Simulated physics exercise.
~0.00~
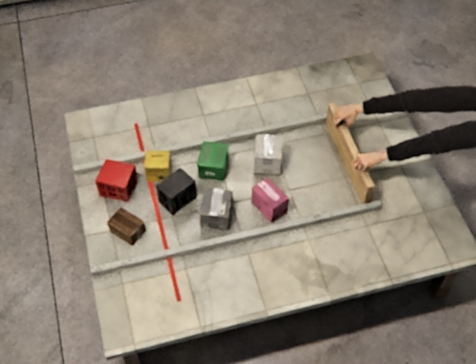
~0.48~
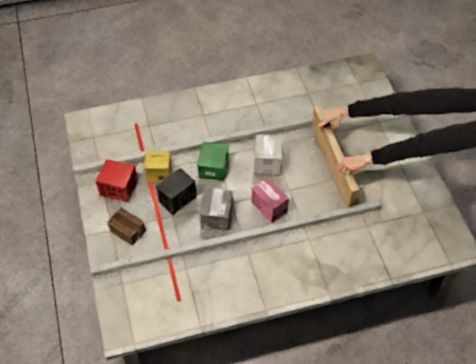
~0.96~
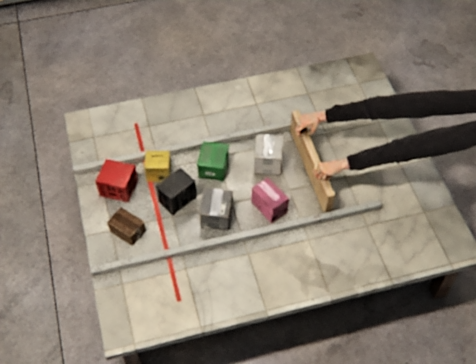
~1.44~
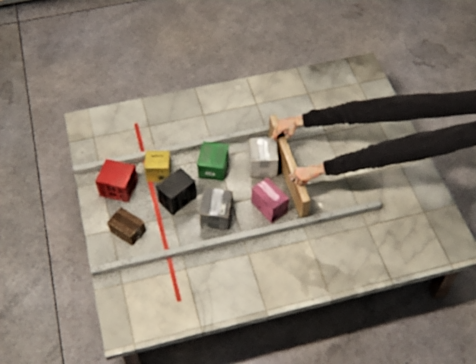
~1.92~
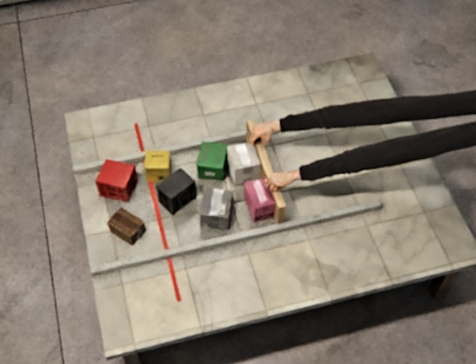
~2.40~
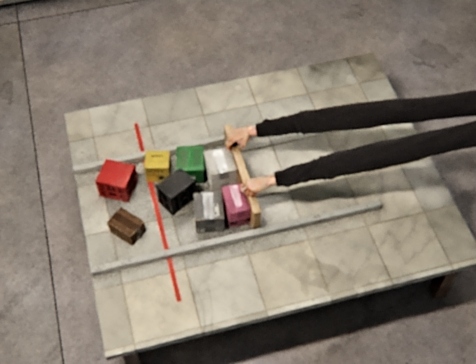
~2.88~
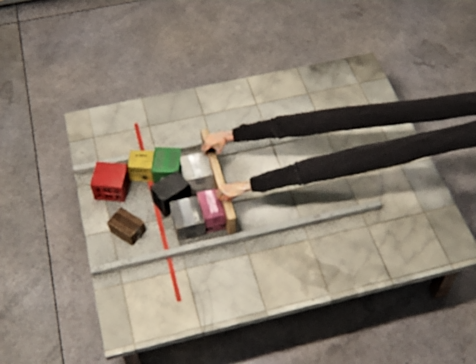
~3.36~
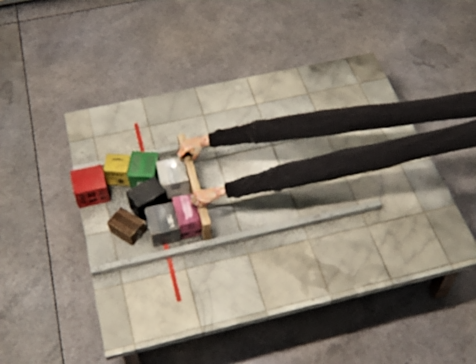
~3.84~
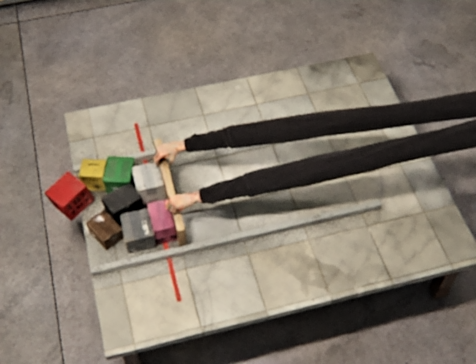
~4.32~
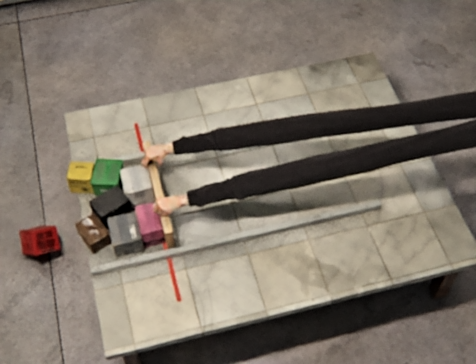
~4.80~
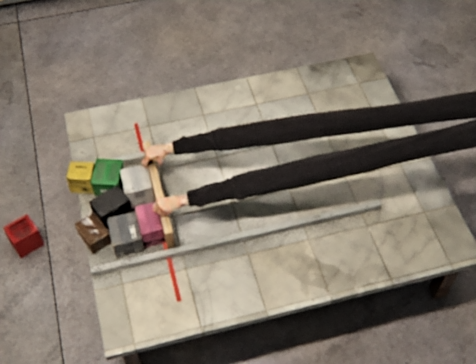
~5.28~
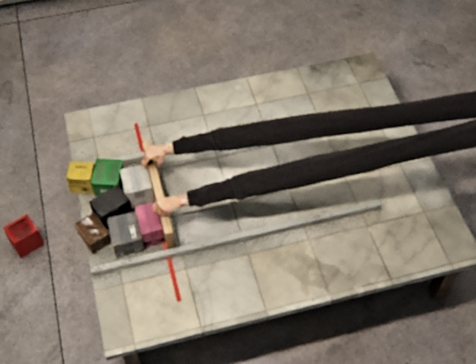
On a pale tiled platform above a grey floor, two hands hold a wooden plank upright to the right of a scatter of colourful boxes lying between two rails. The hands slide the plank left, meeting the white parcel first and then the pink box. As the push continues, the green, grey, black and yellow boxes bunch together and crowd the brown and red ones toward the left edge. The red crate tips over the edge and tumbles to the floor. The plank stops by the red tape line, with the other boxes packed together on the platform and the red crate lying still below.
